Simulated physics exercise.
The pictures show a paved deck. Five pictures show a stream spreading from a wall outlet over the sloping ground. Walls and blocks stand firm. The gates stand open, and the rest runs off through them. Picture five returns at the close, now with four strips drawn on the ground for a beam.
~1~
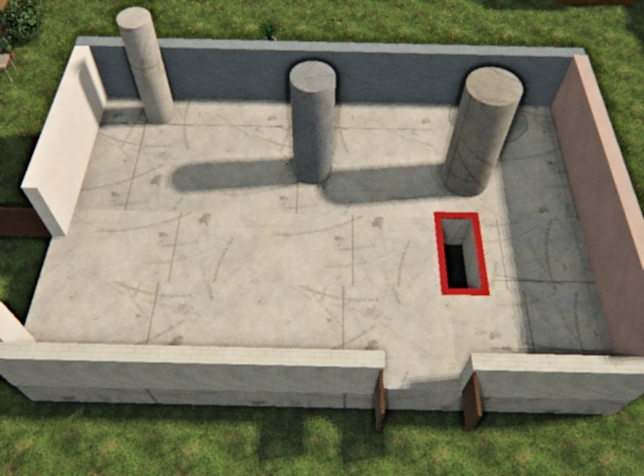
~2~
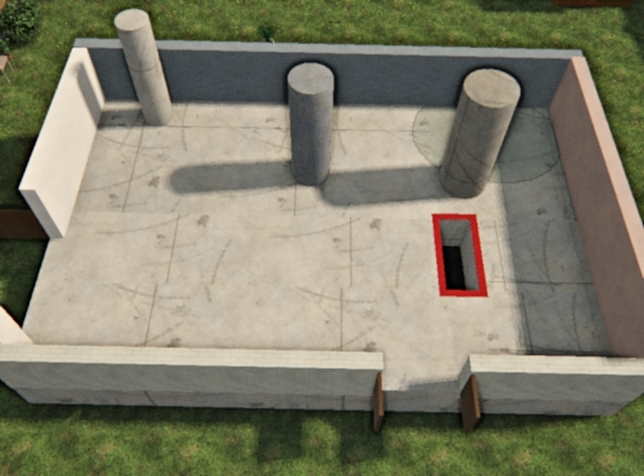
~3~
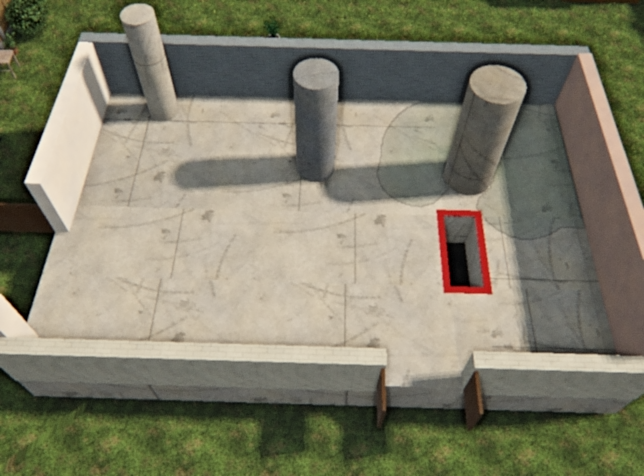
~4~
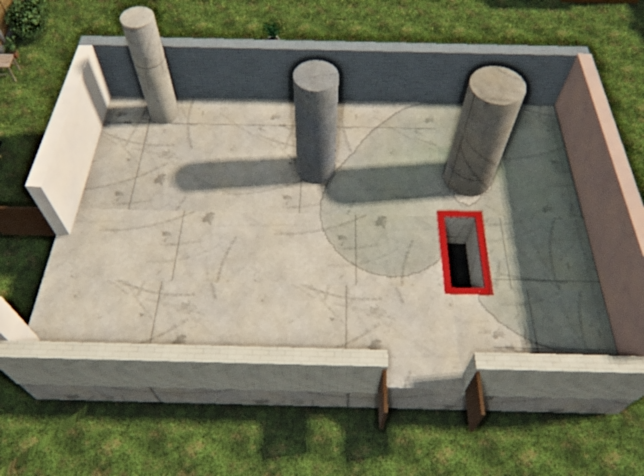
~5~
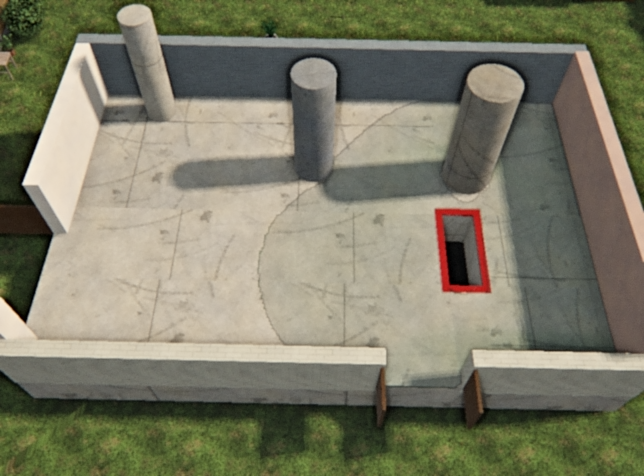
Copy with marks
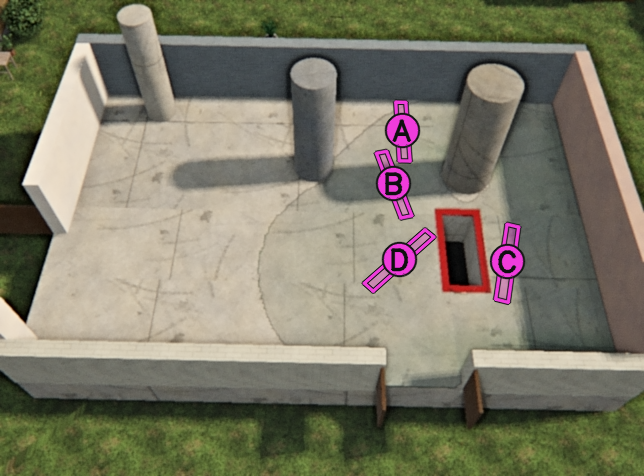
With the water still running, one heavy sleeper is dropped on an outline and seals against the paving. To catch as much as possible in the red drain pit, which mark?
B works best here.
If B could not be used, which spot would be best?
That would be A.
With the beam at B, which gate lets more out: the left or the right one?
The right one.
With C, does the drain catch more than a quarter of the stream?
No, it does not.
In magenta, A from (404, 160) to (400, 102); B from (381, 152) to (406, 216); C from (501, 300) to (512, 225); D from (368, 287) to (429, 233).
With A, about 19 % of the stream goes into the red drain pit, about 76 % out by the gates.
With B, about 34 % of the stream goes into the red drain pit, about 60 % out by the gates.
With C, about 13 % of the stream goes into the red drain pit, about 83 % out by the gates.
With D, about 12 % of the stream goes into the red drain pit, about 84 % out by the gates.
